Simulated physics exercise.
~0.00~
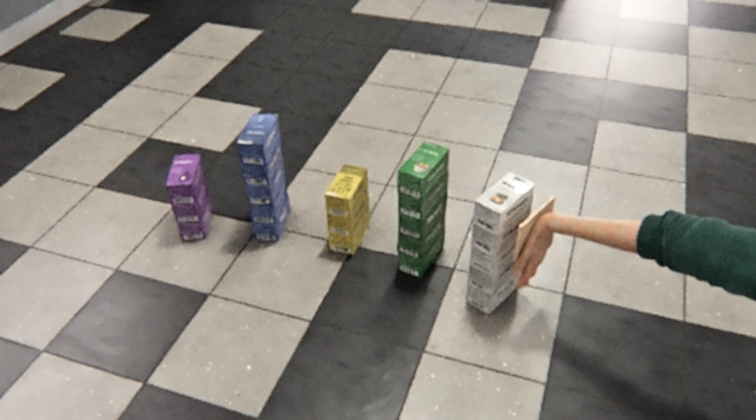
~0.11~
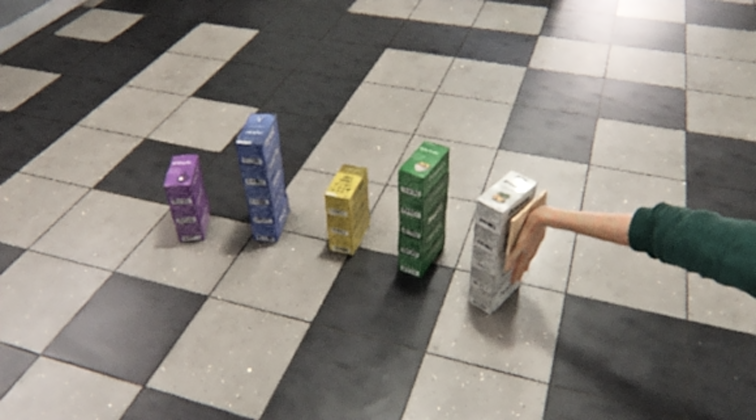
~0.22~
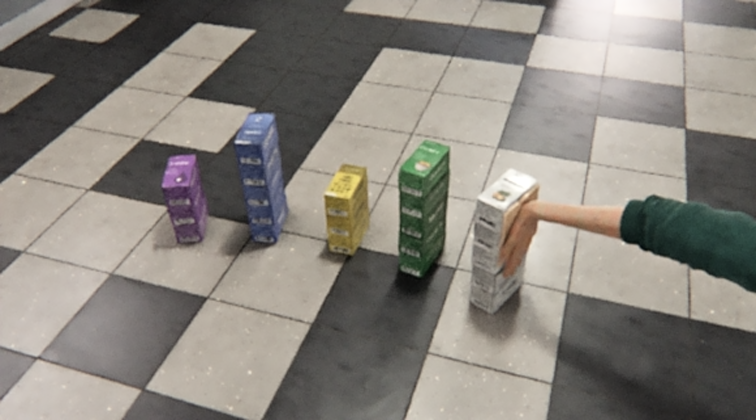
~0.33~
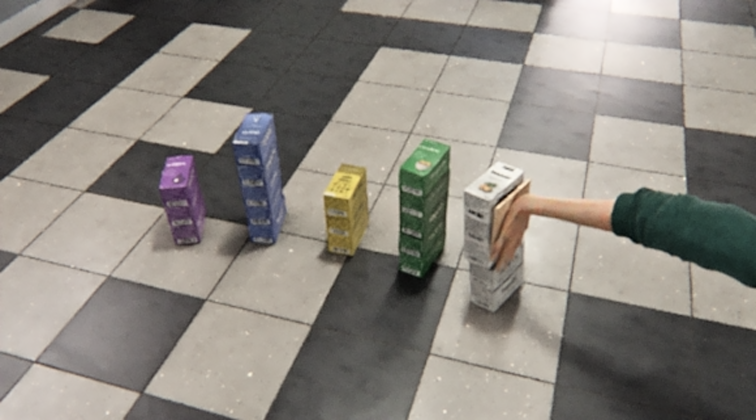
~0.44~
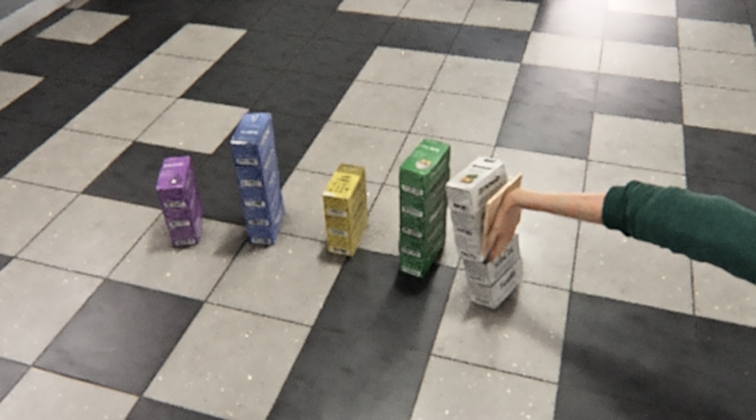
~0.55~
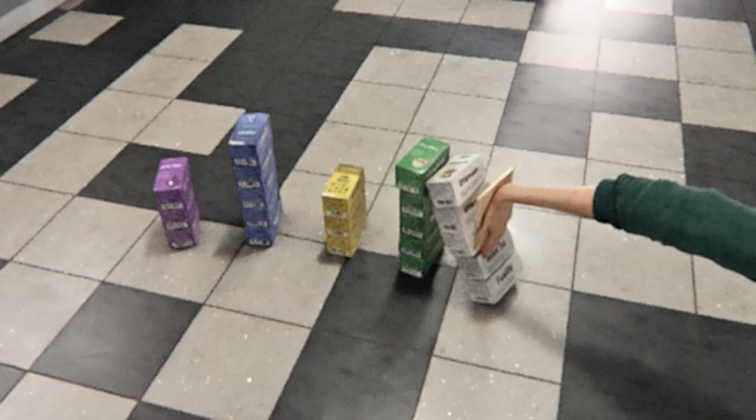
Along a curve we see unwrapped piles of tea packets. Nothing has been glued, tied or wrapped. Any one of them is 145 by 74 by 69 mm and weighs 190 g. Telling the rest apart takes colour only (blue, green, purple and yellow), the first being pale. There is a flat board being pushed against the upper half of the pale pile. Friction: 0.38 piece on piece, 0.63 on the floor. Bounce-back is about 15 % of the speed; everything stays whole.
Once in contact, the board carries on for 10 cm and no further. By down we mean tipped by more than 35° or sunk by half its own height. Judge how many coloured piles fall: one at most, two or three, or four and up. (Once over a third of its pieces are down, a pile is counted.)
Four and up.
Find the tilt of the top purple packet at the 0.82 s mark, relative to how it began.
Tilt from start: Approx. 0 degrees.
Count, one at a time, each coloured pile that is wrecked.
That makes 4 altogether.
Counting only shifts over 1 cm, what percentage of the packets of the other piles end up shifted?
90 % shifted.
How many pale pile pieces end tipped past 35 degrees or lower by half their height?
The total comes to 5.
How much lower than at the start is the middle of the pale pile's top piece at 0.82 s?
Roughly 6 cm.
After 0.82 s, 5 of the pale pile down; none of the 16 other packets down, 5 disturbed; top green packet 17° from how it stood.
After 1.16 s, 5 of the pale pile down; 8 of the 16 other packets down; top green packet on its side; top yellow packet 36° from how it stood, 27 mm lower.
After 1.80 s, 5 of the pale pile down; 12 of the 16 other packets down; top green packet upside down; top blue packet upside down.
In the end (2.6 s), 5 of the pale pile down; 14 of the 16 other packets down; top blue packet upside down; top green packet upside down. Wrecked, blue, green, purple and yellow. From the last view, middles, top blue packet near (86, 218), top green packet near (261, 159).
